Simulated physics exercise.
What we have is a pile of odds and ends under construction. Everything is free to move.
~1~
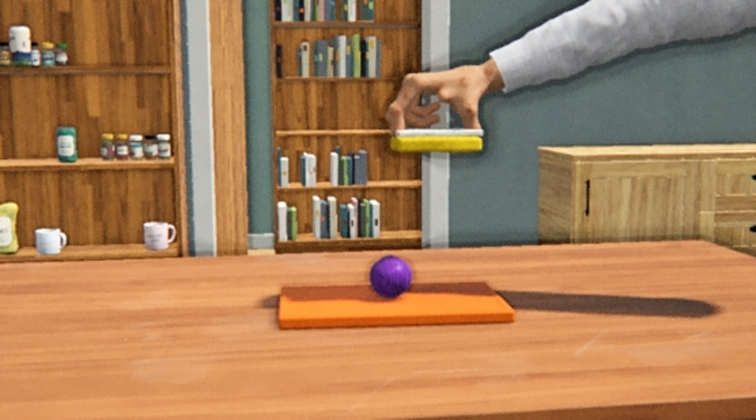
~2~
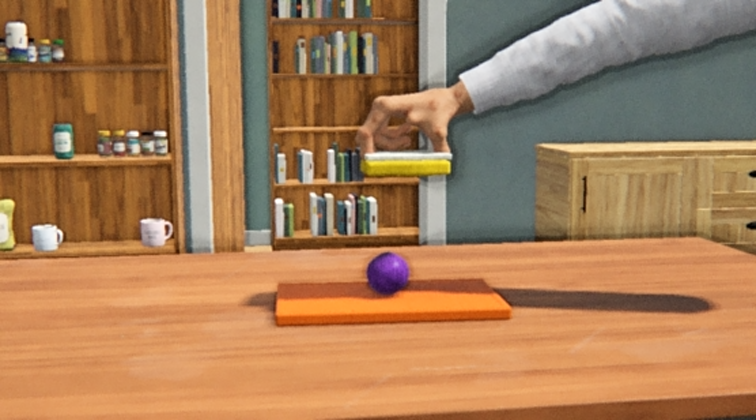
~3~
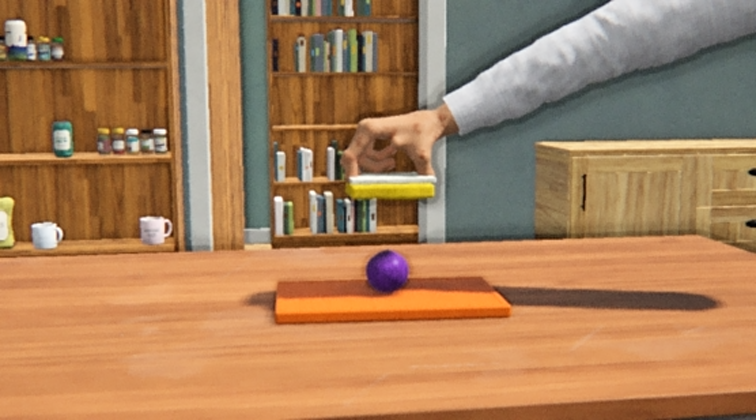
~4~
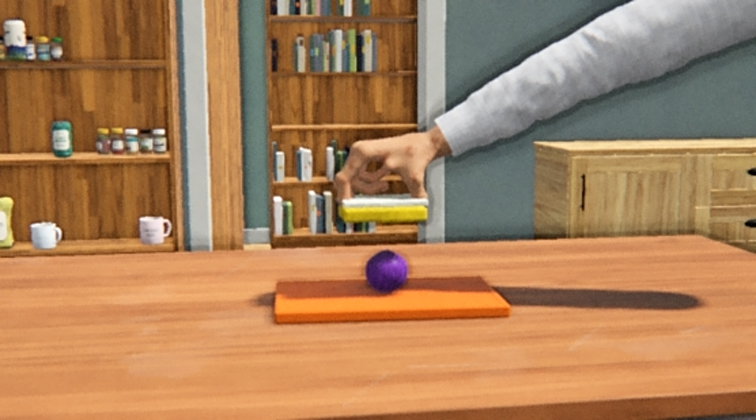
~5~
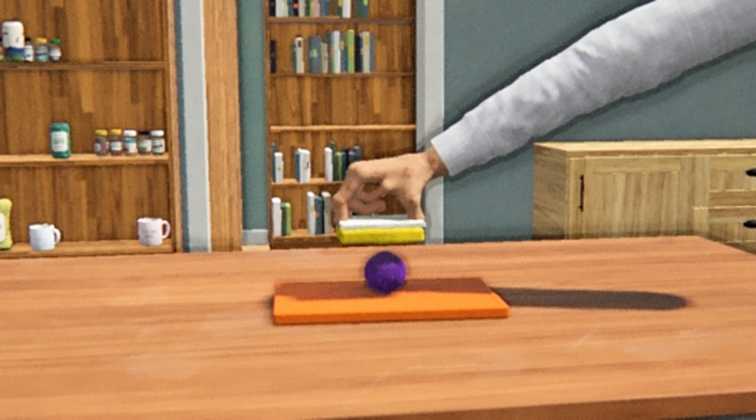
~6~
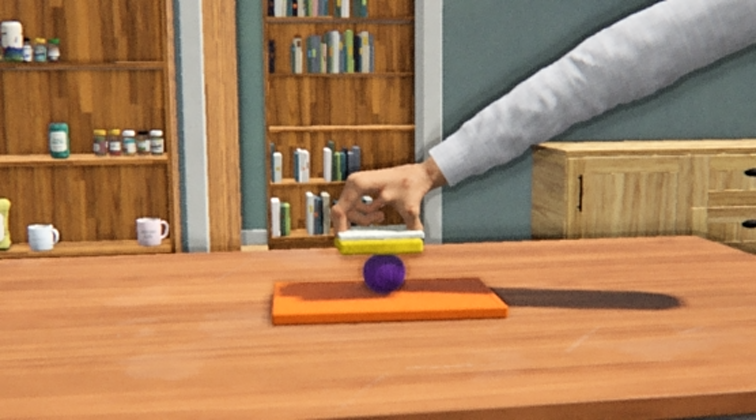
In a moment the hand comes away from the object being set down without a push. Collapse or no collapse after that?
Collapse.
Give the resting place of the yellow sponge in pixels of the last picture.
Close to pixel (359, 256).
Then, 0.40 s after the last picture, yellow sponge tipped 64° from how it was near (354, 253).
Then, 0.70 s after the last picture, yellow sponge tipped 54° from how it was near (357, 255).
Then, 1.40 s after the last picture, yellow sponge tipped 53° from how it was near (357, 256).
Then, 2.50 s after the last picture, yellow sponge tipped 52° from how it was near (358, 256).
At rest, tipped over in the pile, yellow sponge; the other 2 in place. Seen from the same camera at the end, yellow sponge near (359, 256). The pile gives way.
